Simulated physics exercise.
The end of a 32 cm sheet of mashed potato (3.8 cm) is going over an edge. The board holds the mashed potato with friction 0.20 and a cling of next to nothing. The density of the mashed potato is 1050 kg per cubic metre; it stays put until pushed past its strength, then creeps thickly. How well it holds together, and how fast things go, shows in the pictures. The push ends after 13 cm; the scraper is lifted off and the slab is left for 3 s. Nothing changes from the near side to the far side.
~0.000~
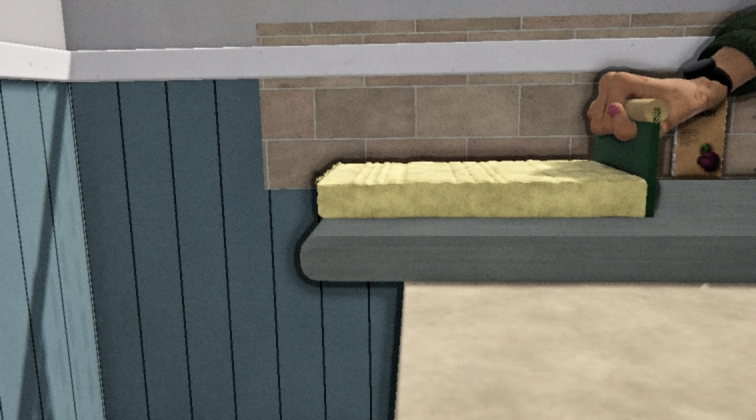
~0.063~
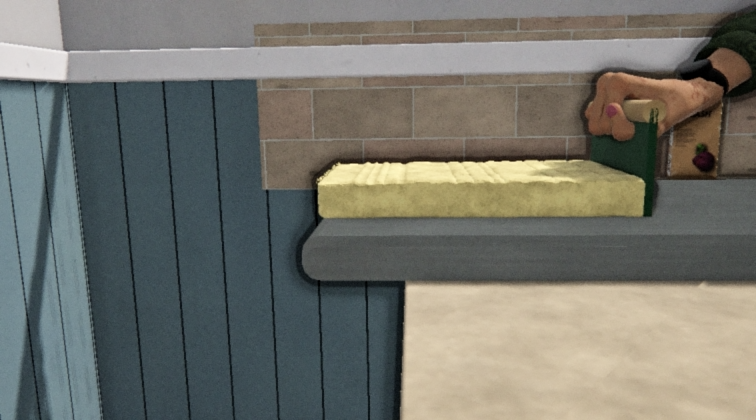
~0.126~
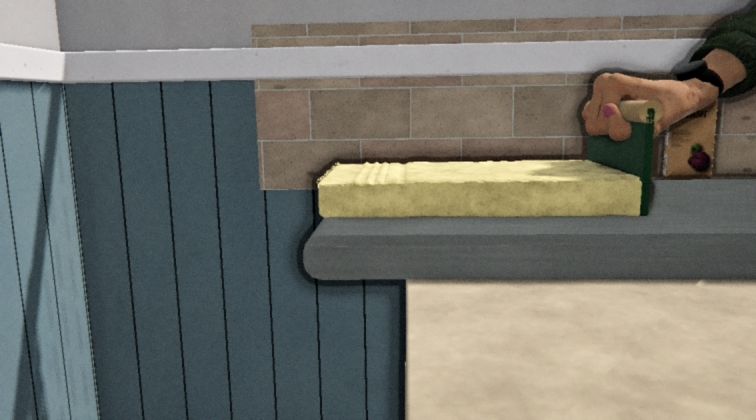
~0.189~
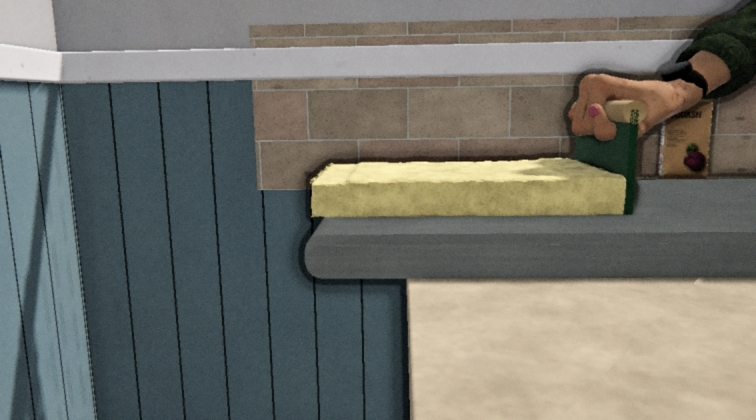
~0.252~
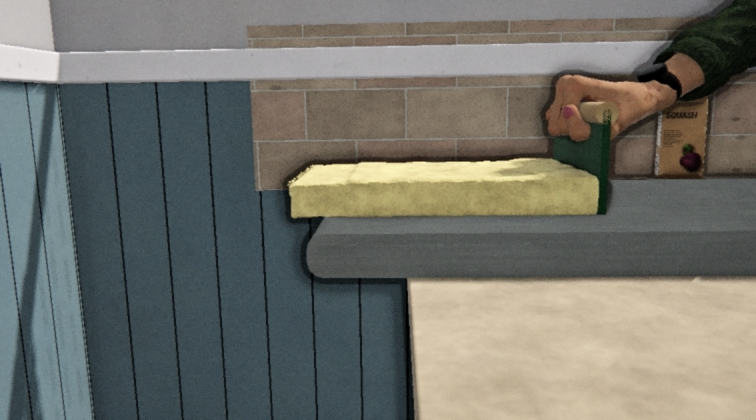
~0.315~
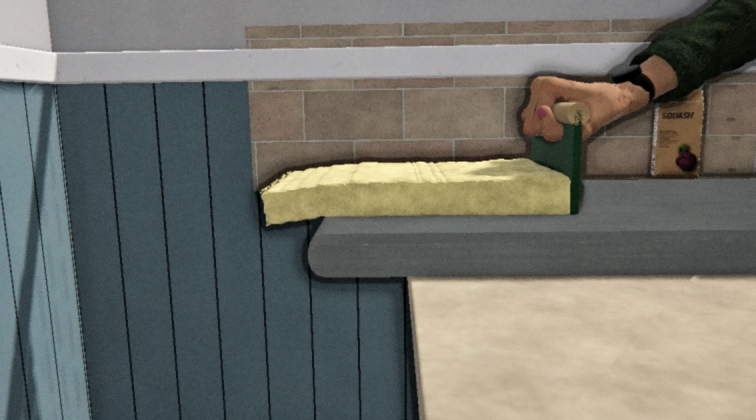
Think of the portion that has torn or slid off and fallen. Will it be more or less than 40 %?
The result is more than 40 %.
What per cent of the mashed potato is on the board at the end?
Roughly 50 % on the board.
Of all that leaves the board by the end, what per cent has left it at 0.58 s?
Some 100 per cent.
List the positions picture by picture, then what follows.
In the first frame, foot of the scraper at (645, 217), not yet moved; foremost bit of the mashed potato at (317, 210).
In the second frame, foot of the scraper at (643, 216), not yet moved; foremost bit of the mashed potato at (317, 210).
In the third frame, foot of the scraper at (640, 216), not yet moved; foremost bit of the mashed potato at (317, 188).
In the fourth frame, foot of the scraper at (625, 215), moved 1.4 cm; foremost bit of the mashed potato at (311, 186), 2 % of it past the edge, in one piece.
In the fifth frame, foot of the scraper at (598, 215), moved 3.9 cm; foremost bit of the mashed potato at (289, 193), 9 % of it past the edge, in one piece.
In the sixth frame, foot of the scraper at (570, 214), moved 6.5 cm; foremost bit of the mashed potato at (262, 200), 18 % of it past the edge, in one piece.
After 0.58 s, 51 % lies on the board and 0 % has fallen.
After 0.90 s, 49 % lies on the board and 46 % has fallen.
After 1.21 s, 49 % lies on the board and 46 % has fallen.
After 1.53 s, 49 % lies on the board and 46 % has fallen.
After 3.53 s, 49 % lies on the board and 46 % has fallen.
